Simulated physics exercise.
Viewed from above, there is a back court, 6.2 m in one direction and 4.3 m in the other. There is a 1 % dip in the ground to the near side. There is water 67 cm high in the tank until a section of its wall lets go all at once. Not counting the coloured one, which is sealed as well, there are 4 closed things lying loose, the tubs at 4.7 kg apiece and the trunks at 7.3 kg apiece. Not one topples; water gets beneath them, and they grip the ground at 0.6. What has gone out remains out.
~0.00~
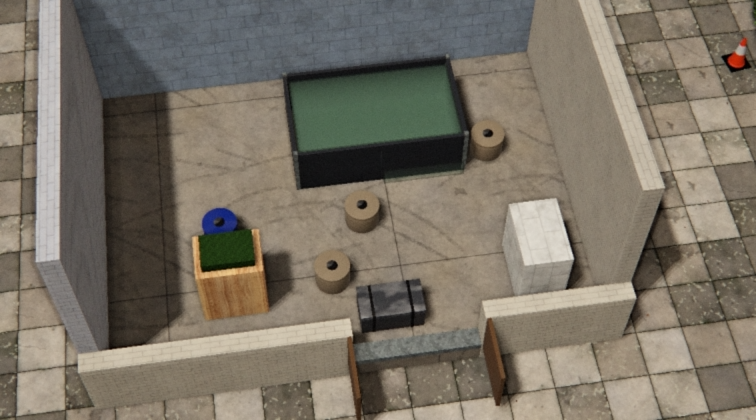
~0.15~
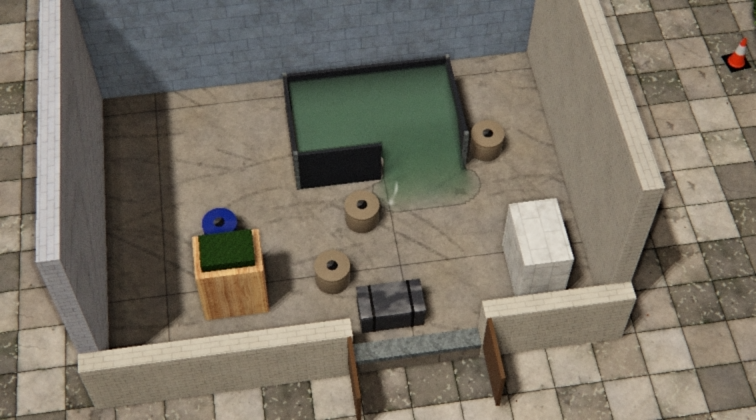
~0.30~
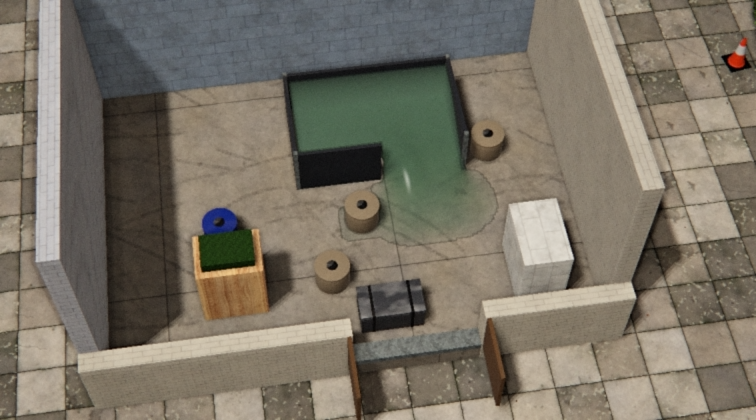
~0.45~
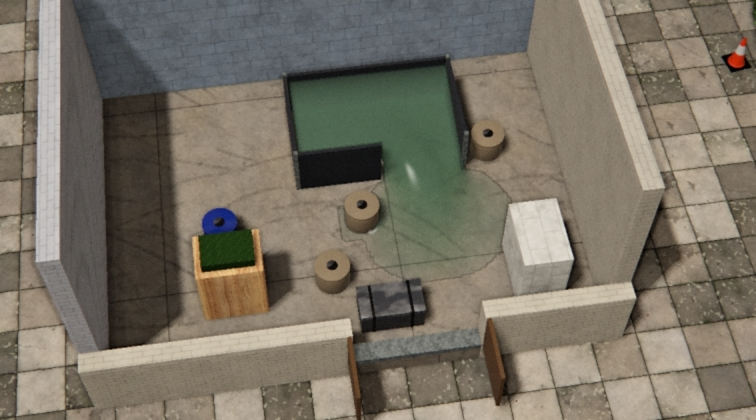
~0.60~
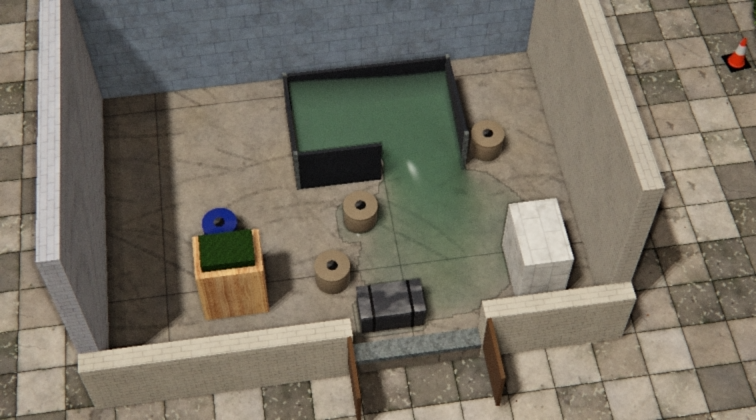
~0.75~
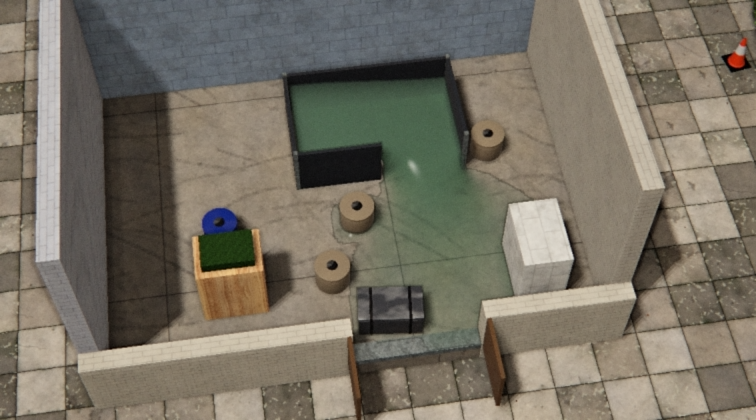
A walled courtyard held a big tank of green water, which opened at the front and spread across the floor around a brown tub and dark trunk, which shifted slightly, while the blue tub stayed put.
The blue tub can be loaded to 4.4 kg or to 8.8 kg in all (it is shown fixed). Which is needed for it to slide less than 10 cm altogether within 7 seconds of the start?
Keeping it put takes just the lighter mass.
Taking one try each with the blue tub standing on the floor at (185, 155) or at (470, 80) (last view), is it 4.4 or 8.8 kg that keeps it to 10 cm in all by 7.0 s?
First spot: Light mass works; second spot: No mass works.
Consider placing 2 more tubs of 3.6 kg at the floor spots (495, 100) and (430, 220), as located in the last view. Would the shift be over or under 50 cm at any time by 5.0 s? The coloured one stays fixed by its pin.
Going through them in that order, the answers are too far and too far.
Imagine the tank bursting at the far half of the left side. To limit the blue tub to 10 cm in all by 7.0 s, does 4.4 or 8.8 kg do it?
Note: No mass sufficient.
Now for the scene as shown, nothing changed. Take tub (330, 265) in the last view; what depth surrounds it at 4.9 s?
Depth: Near 1 cm.
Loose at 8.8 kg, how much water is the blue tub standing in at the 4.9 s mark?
About 0 cm.
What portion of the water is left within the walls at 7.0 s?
Around 54 % of the water.
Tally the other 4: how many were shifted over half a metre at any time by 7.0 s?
2.
After 1.4 s the blue tub would be 0 cm from its start with 4.4 kg and 0 cm from its start with 8.8 kg; 0 cm of water round it then.
After 3.1 s the blue tub would be 0 cm from its start with 4.4 kg and 0 cm from its start with 8.8 kg; 0 cm of water round it then.
After 4.9 s the blue tub would be 0 cm from its start with 4.4 kg and 0 cm from its start with 8.8 kg; 0 cm of water round it then.
After 7.0 s the blue tub would be 0 cm from its start with 4.4 kg and 0 cm from its start with 8.8 kg; 0 cm of water round it then.
